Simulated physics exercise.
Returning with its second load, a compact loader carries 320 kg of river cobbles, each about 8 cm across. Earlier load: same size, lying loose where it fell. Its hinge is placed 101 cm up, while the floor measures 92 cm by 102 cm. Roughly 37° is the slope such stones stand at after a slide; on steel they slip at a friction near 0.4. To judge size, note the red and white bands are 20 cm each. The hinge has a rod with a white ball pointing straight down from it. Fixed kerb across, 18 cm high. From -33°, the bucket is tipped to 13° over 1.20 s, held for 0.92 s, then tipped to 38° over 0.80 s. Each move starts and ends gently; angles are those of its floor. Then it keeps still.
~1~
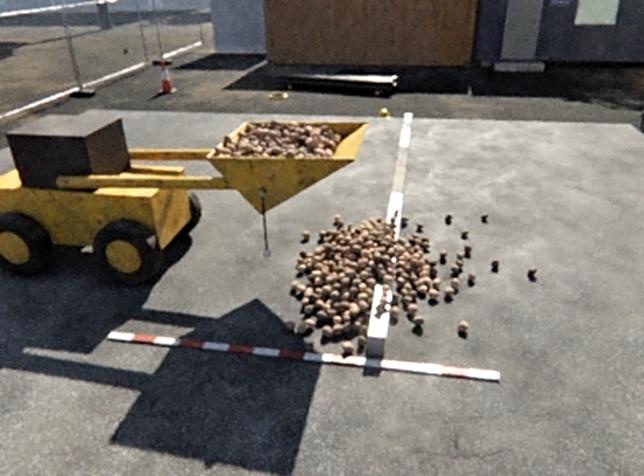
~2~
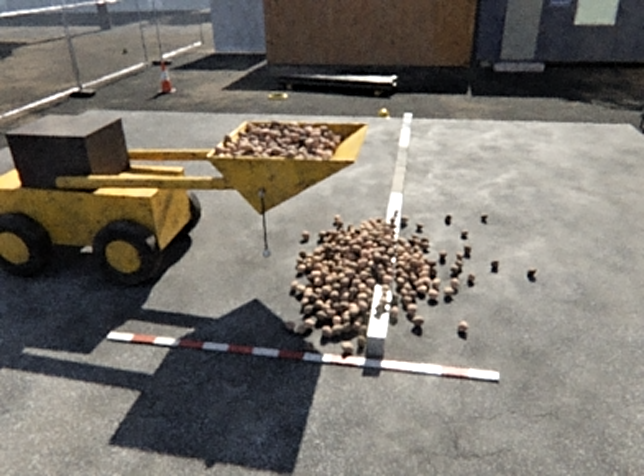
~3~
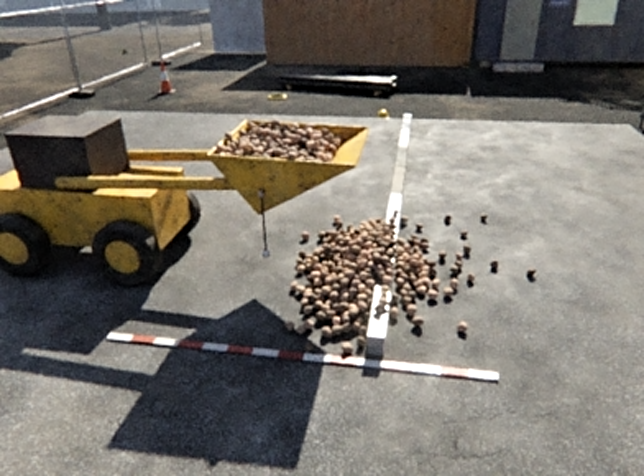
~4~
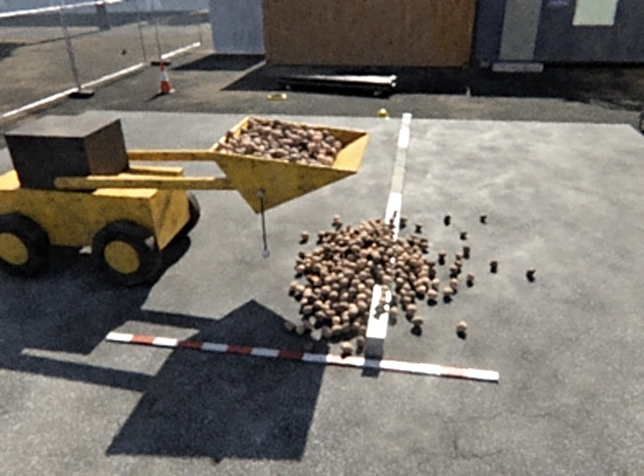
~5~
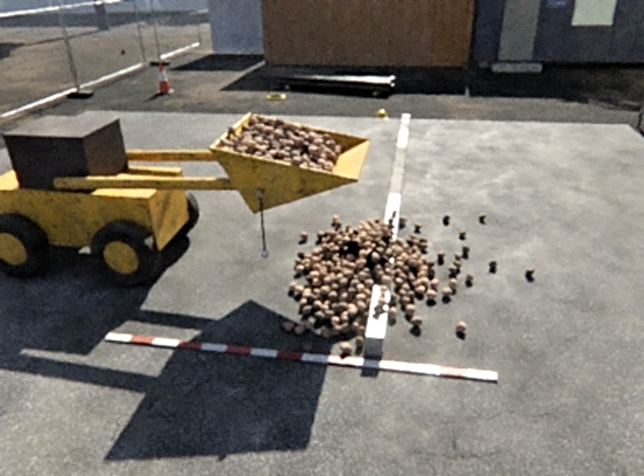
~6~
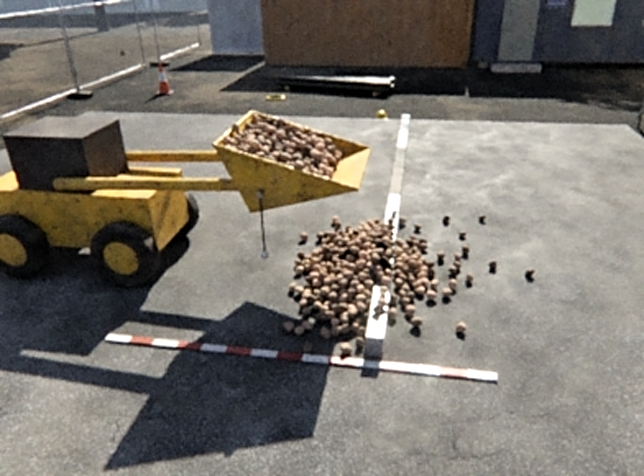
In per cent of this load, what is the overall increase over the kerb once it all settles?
31 out of 100, about.
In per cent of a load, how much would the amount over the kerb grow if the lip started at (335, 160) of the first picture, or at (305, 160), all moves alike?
Roughly 10 and 0 percent, in that order.
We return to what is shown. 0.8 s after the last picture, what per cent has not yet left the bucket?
Estimate: 100 % remaining inside, roughly.
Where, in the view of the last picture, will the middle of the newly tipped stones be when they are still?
Roughly pixel (362, 257) in the last view.
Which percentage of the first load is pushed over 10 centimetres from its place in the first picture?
5 per cent.
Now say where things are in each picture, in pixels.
The first picture shows lip at (354, 160), floor tilted -33°, highest stones at (294, 132). The earlier load is highest near (378, 242), 30 cm above ground level, 87 % on this side of the kerb, 13 % over the kerb.
In the second picture, the bucket is at -32°, its lip at (355, 162); the top of the load is at (290, 132).
The third picture shows lip at (356, 166), floor tilted -30°, highest stones at (276, 131).
The fourth picture shows lip at (357, 172), floor tilted -26°, highest stones at (264, 128).
In the fifth picture, the bucket is at -21°, its lip at (358, 180); the top of the load is at (263, 127).
In the sixth picture, the bucket is at -16°, its lip at (359, 190); the top of the load is at (262, 125).
Then, 0.4 s after the last picture the floor is at 6°; in per cent of one load, 100 in the bucket, 87 on this side of the kerb, 13 over the kerb; the foremost stones are at (477, 254).
Then, 0.8 s after the last picture the floor is at 13°; in per cent of one load, 100 in the bucket, 87 on this side of the kerb, 13 over the kerb; the foremost stones are at (477, 254).
Then, 2.9 s after the last picture the floor is at 38°; in per cent of one load, 7 in the bucket, 153 on this side of the kerb, 40 over the kerb; the foremost stones are at (504, 261).
Then, 5.4 s after the last picture the floor is at 38°; in per cent of one load, 0 in the bucket, 155 on this side of the kerb, 45 over the kerb; the foremost stones are at (505, 261). Net gain over the kerb, 31.
